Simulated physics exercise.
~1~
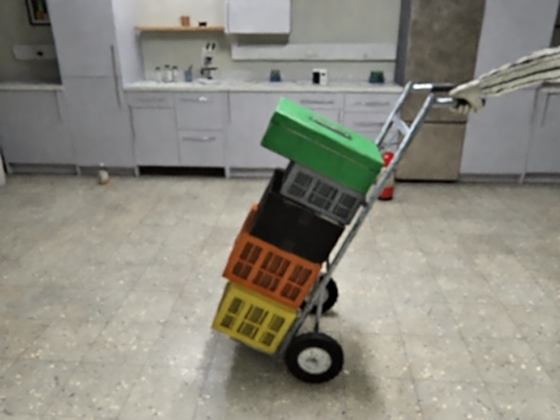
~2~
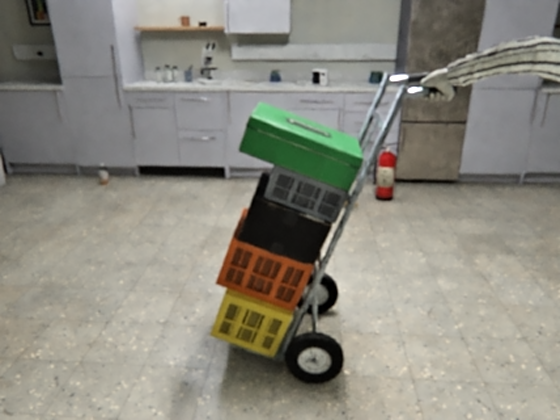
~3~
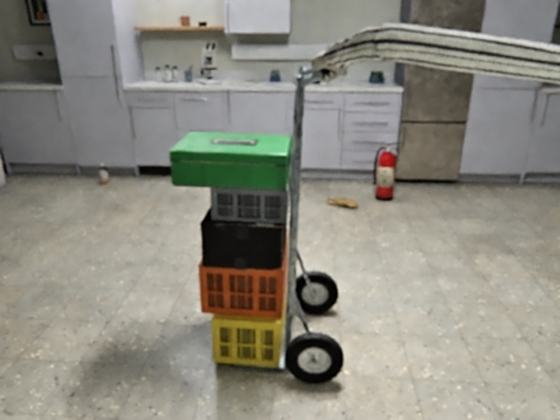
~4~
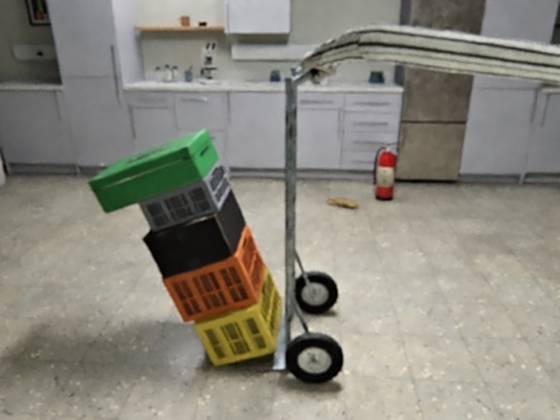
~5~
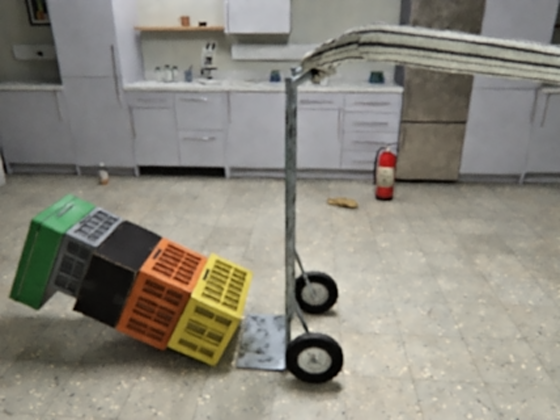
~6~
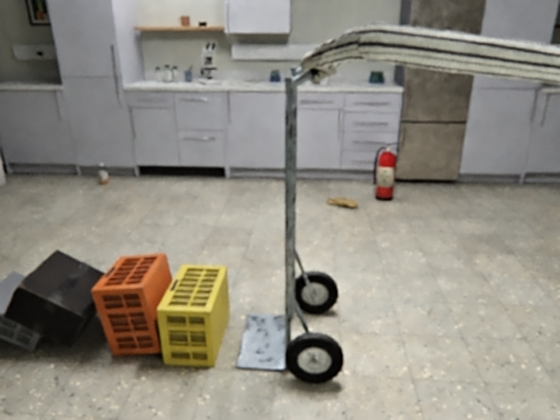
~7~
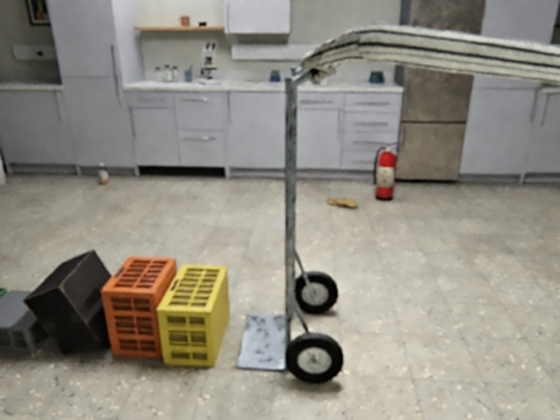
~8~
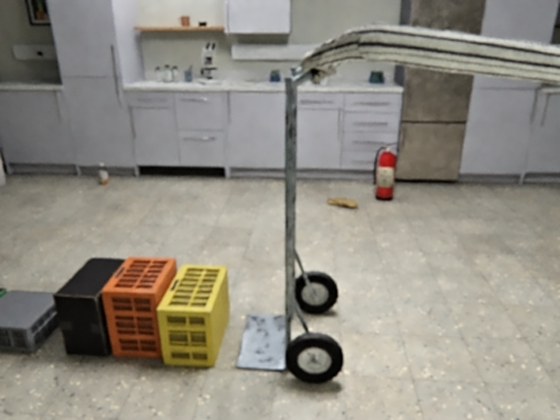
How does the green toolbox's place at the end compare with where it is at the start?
At the start it sits on top of the stack on the tilted hand truck, near the middle of the view. By the end it is down low at the far left edge, mostly out of view.
